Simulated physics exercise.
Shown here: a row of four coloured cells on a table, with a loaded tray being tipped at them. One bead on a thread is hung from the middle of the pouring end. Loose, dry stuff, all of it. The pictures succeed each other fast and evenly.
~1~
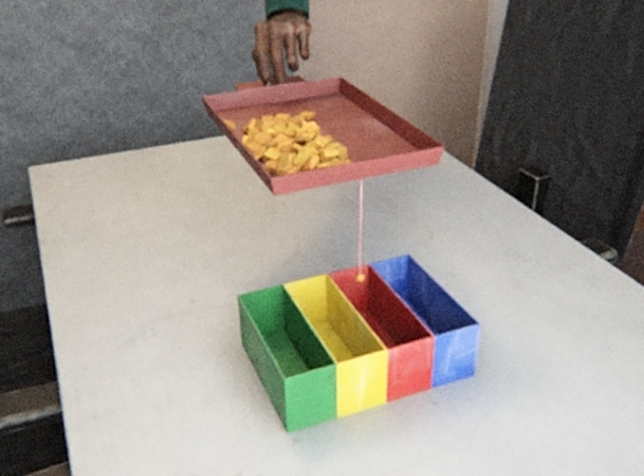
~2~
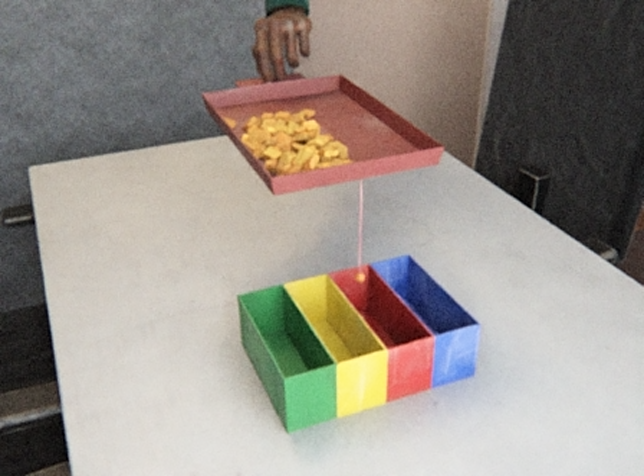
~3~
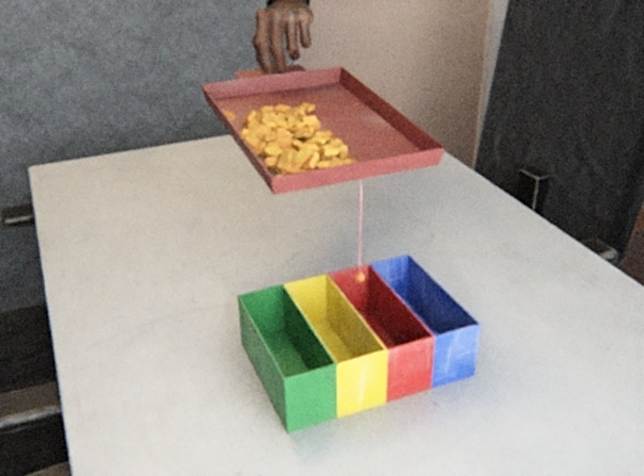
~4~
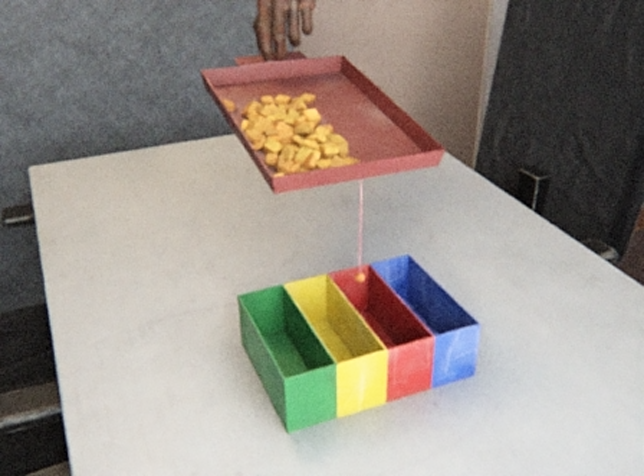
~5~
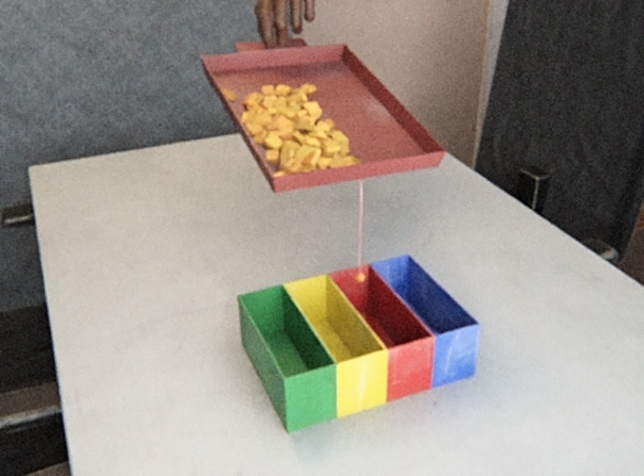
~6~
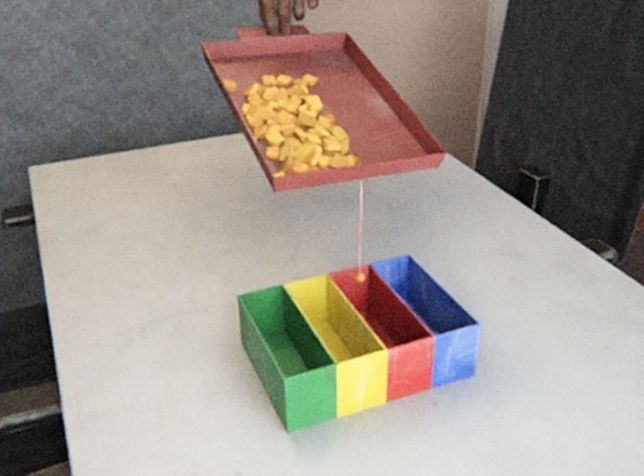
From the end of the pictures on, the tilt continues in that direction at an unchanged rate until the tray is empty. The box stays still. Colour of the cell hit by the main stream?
Red.
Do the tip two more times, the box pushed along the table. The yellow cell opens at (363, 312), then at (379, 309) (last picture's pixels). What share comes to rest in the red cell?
That makes 30 per cent, followed by 30 per cent.
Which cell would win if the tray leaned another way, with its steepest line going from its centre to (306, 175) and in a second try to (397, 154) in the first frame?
First: The green cell. Second: The cell in blue.
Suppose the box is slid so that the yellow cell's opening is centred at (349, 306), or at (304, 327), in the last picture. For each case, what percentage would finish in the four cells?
First case around 100 %, second case around 80 %.
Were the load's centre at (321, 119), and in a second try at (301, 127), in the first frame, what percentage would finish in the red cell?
Close to 30 per cent, followed by close to 30 per cent.
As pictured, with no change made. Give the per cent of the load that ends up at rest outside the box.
Close to 0 %, give or take.
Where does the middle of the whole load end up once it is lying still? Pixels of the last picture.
Roughly at (391, 360), give or take.
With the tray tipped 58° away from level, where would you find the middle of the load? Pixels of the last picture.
The load is centred near (347, 148).
Just after the last frame, tray tipped steeply; almost all on the tray; just a few falling or outside the box.
A moment on, tray tipped right over; roughly half on the tray; about a tenth in the red cell; about a tenth in the blue cell; about a tenth in the yellow cell; just a few in the green cell; about a tenth falling or outside the box.
Further on, tray tipped past a quarter turn; roughly a third in the red cell; roughly a quarter in the yellow cell; roughly a quarter in the blue cell; just a few in the green cell; about a tenth falling or outside the box.
When it is over, tray tipped past a quarter turn; roughly a third in the red cell; roughly a quarter in the yellow cell; roughly a quarter in the blue cell; just a few in the green cell; about a tenth outside the box.
